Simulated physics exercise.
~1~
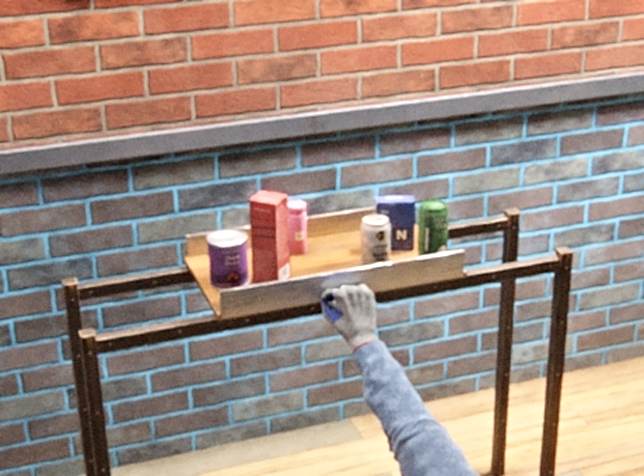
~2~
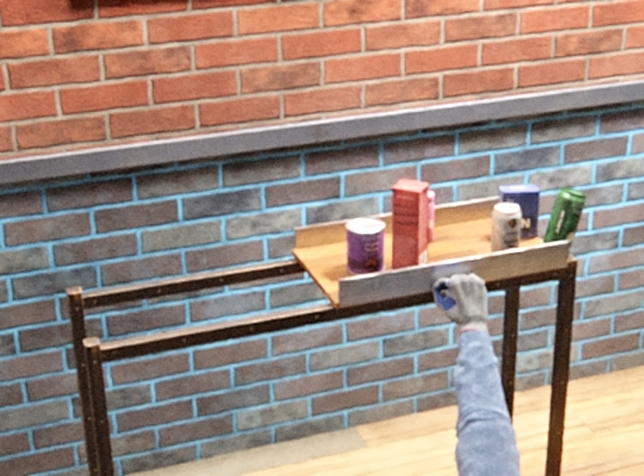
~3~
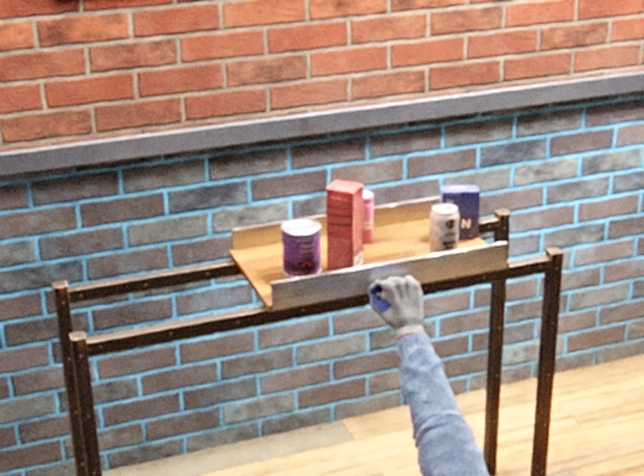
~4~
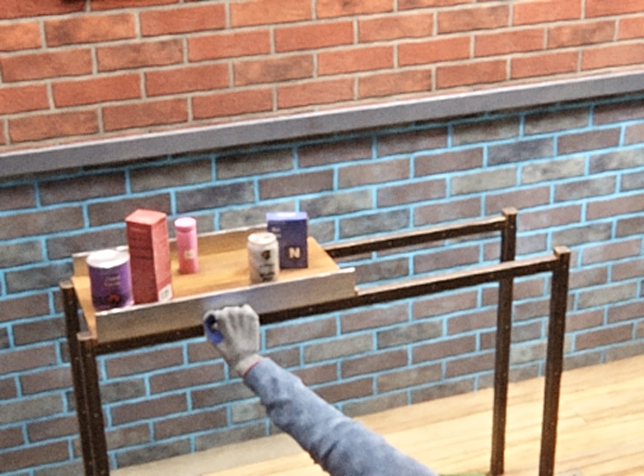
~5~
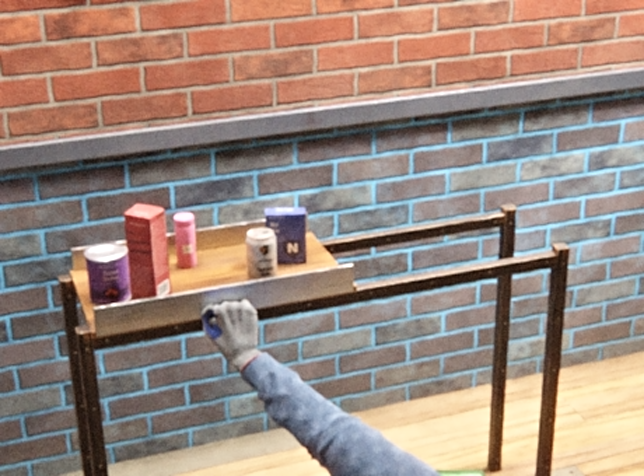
In the video, a gloved hand slides a wooden tray of six containers right along metal rails, and a green can at its right end leans and drops off. The hand then moves the tray to the far left, where the other five items remain upright.
